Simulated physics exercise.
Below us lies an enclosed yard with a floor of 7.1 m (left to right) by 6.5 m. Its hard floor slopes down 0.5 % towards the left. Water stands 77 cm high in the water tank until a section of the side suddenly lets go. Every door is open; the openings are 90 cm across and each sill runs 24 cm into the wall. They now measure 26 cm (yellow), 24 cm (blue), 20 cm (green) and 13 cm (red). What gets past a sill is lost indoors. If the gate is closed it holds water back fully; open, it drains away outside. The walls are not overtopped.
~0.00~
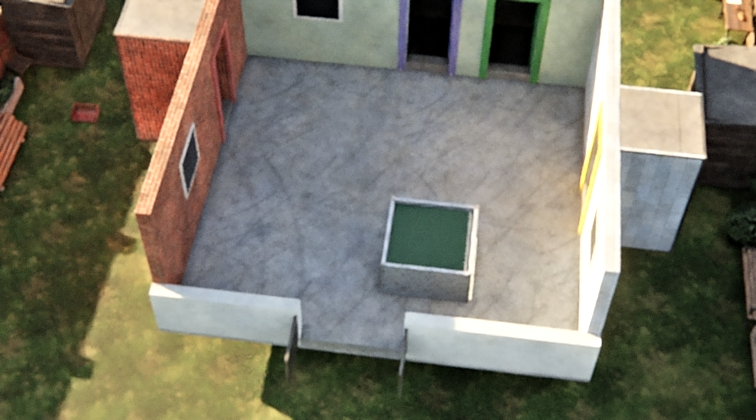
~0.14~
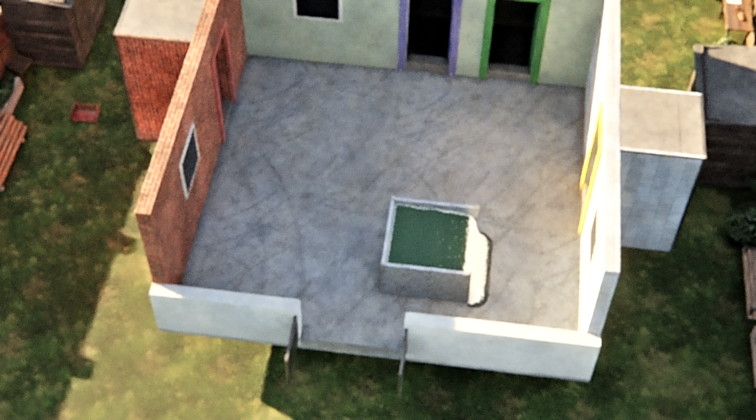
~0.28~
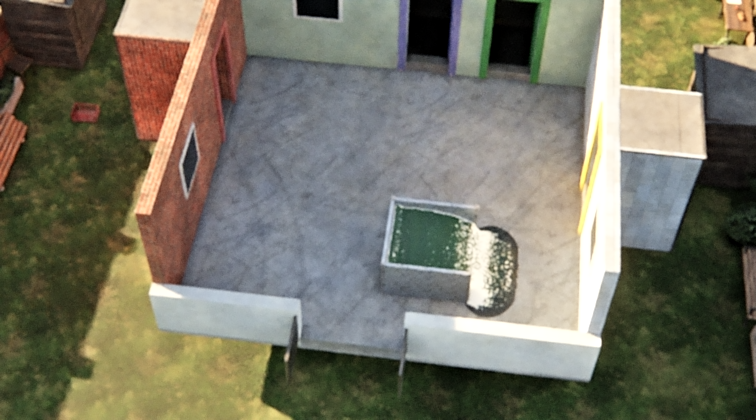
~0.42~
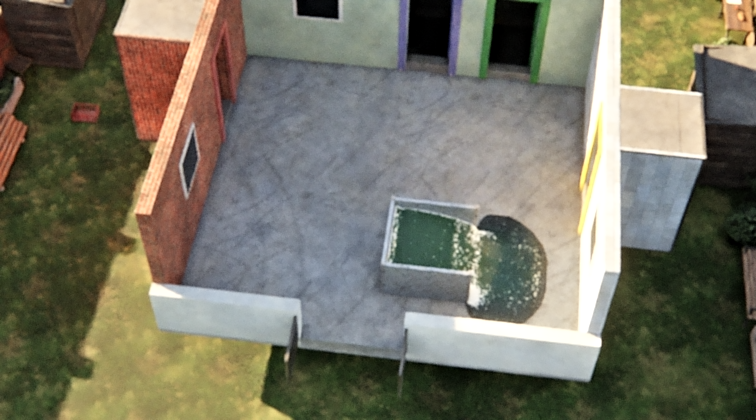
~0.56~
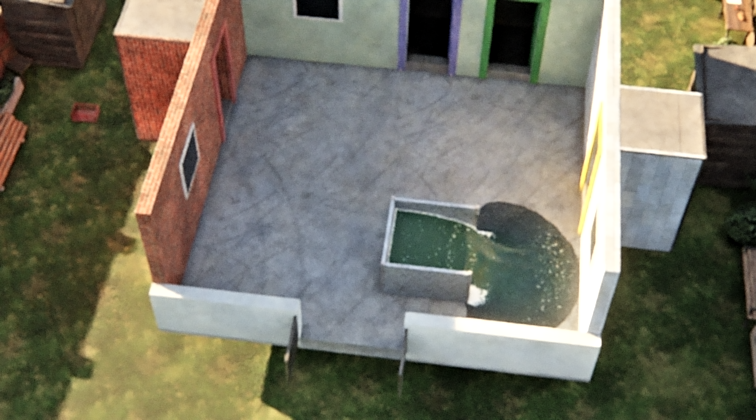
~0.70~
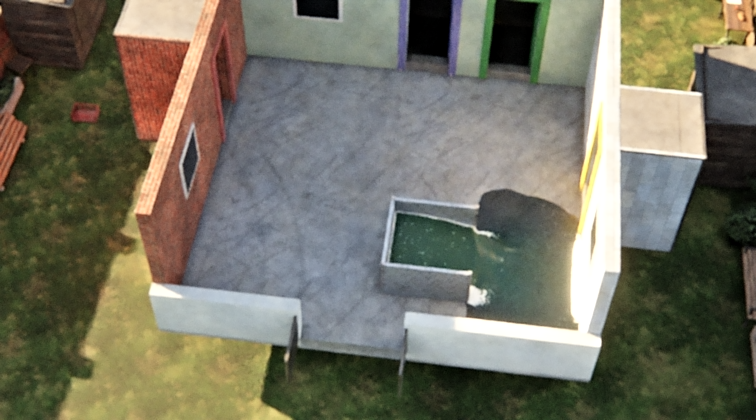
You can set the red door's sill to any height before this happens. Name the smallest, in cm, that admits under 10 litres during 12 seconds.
At least 5.5 cm or so.
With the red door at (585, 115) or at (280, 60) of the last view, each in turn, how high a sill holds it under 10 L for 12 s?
Roughly 7.0 and 5.0 cm.
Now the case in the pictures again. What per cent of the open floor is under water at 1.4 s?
Near 15 per cent is wet.
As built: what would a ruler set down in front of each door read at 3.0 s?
Depths in cm: Yellow 11, blue 0, green 13, red 0.
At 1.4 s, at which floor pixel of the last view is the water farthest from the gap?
At about (580, 159).
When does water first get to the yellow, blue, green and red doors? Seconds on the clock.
Arrival: Yellow 0.8 s, blue 3.4 s, green 2.6 s, red 7.0 s.
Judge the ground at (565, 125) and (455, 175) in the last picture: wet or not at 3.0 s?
In turn: Flooded, still dry.
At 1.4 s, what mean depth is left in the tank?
Some 27 cm.
After 1.4 s water covers 15 % of the floor, deepest (45 cm) near (575, 348); it has not reached the red door.
After 3.0 s water covers 35 % of the floor, deepest (21 cm) near (573, 93); it has not reached the red door.
After 12.0 s water covers 90 % of the floor, deepest (8 cm) near (248, 55); 6 cm at the red door, 0 litres in over its 13 cm sill.
At the red door as built, the water arrived by 6.9 s and peaked near 8 cm at 8.2 s.
Run again over the same 12 s with other heights there, 21 litres in over 4.5 cm, 7 litres over 6 cm. The limit of 10 litres is kept from about 5.5 cm up.
